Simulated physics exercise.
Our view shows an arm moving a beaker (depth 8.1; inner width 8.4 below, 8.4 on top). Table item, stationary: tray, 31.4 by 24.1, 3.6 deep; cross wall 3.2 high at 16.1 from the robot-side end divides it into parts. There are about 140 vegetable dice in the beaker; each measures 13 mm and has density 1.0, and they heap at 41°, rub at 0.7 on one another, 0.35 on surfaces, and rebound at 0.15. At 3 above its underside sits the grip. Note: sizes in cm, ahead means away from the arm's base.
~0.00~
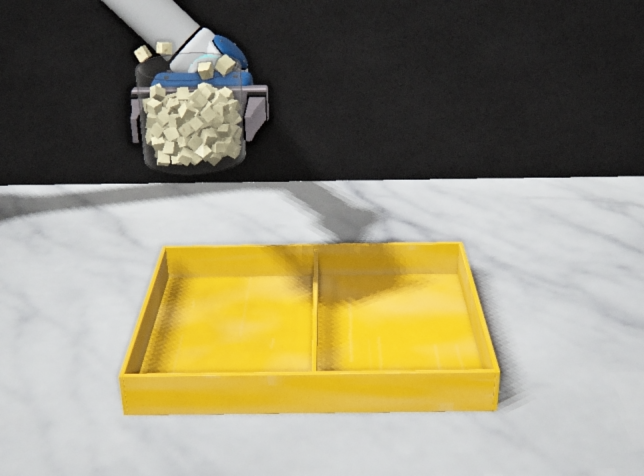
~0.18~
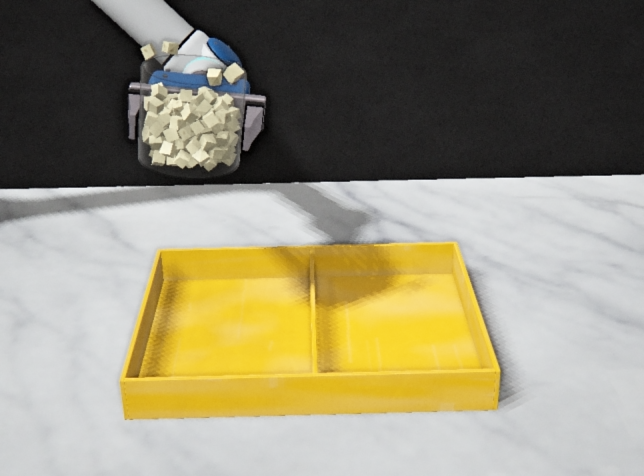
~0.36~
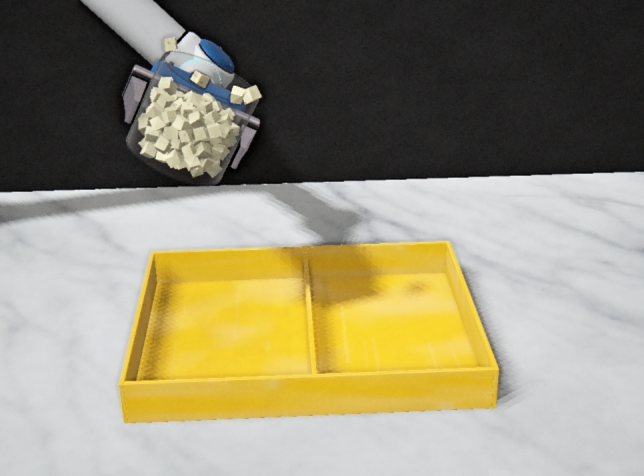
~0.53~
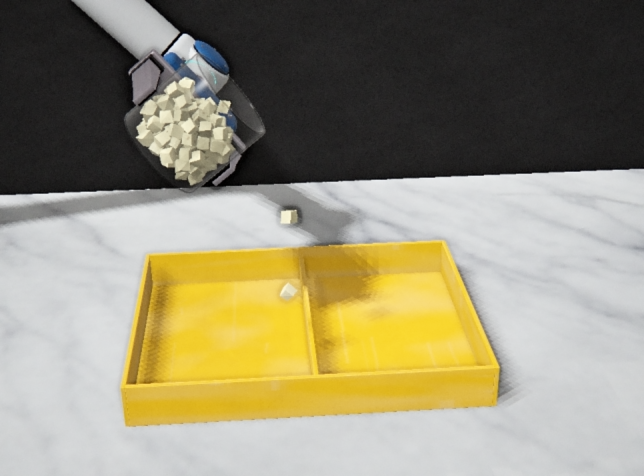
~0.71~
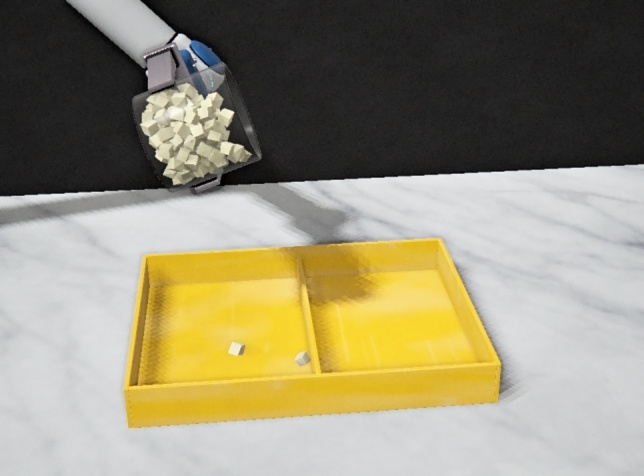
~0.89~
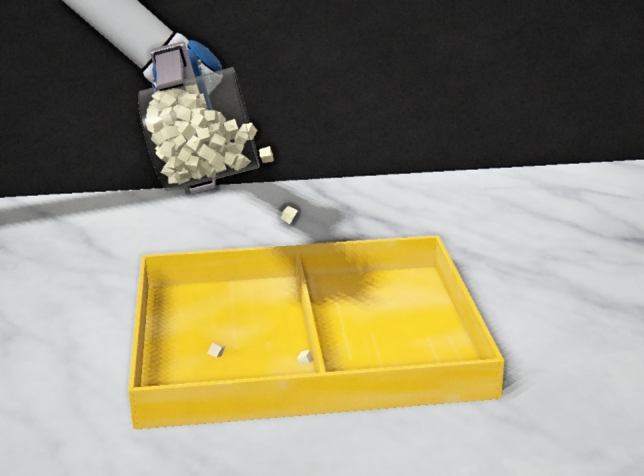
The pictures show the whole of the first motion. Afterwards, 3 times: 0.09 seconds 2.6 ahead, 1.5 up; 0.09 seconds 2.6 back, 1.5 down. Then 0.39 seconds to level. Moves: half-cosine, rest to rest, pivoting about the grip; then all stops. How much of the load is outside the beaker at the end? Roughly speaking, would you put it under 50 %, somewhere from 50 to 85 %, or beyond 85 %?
Roughly, somewhere from 50 to 85 %.
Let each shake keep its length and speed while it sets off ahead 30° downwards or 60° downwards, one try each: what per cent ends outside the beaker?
Result: Approx. 30 % and 10 %, one try each.
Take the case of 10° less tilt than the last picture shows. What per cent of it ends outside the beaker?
Close to 60 in a hundred, I'd say.
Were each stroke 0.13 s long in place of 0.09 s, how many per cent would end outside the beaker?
I'd expect close to 45 in a hundred.
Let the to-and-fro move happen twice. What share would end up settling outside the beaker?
It would come to about 65 %.
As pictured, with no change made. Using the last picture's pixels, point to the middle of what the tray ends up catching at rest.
Centre estimate: Around (347, 328).
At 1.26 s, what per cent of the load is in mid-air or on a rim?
About 22 %.
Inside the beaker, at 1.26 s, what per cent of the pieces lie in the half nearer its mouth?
Near 75 in a hundred.
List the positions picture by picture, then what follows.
The beaker middle at (192, 114), level; upper third of the load around (189, 105), from x 145 to 235, top at y 50; 137 in the beaker, in the first picture.
The beaker middle at (192, 117), tilted 7° forward; upper third of the load around (189, 105), from x 150 to 235, top at y 50, in the second picture.
The beaker middle at (192, 120), tilted 27° forward; upper third of the load around (182, 108), from x 145 to 250, top at y 45; 136 in the beaker, 1 in flight or on a rim, in the third picture.
The beaker middle at (194, 125), tilted 51° forward; upper third of the load around (183, 110), from x 145 to 290, top at y 85; 135 in the beaker, 1 in the robot-side part, 1 in flight or on a rim, in the fourth picture.
The beaker middle at (196, 129), tilted 71° forward; upper third of the load around (180, 114), from x 150 to 305, top at y 90; 135 in the beaker, 2 in the robot-side part, in the fifth picture.
The beaker middle at (198, 130), tilted 78° forward; upper third of the load around (184, 115), from x 155 to 305, top at y 90; 134 in the beaker, 2 in the robot-side part, 1 in flight or on a rim, in the sixth picture.
After 1.26 s, tilted 78° forward, highest piece 22 above the table; 54 in the beaker, 44 in the far-side part, 9 in the robot-side part, 30 in flight or on a rim.
After 1.63 s, tilted 36° forward, highest piece 24 above the table; 81 in the far-side part, 34 in the beaker, 21 in the robot-side part, 1 in flight or on a rim.
After 2.02 s, level, highest piece 23 above the table; 81 in the far-side part, 34 in the beaker, 22 in the robot-side part.
After 3.07 s, level, highest piece 22 above the table; 81 in the far-side part, 34 in the beaker, 22 in the robot-side part.
In the end, 81 in the far-side part, 34 in the beaker, 22 in the robot-side part. That is 75 % outside the beaker.
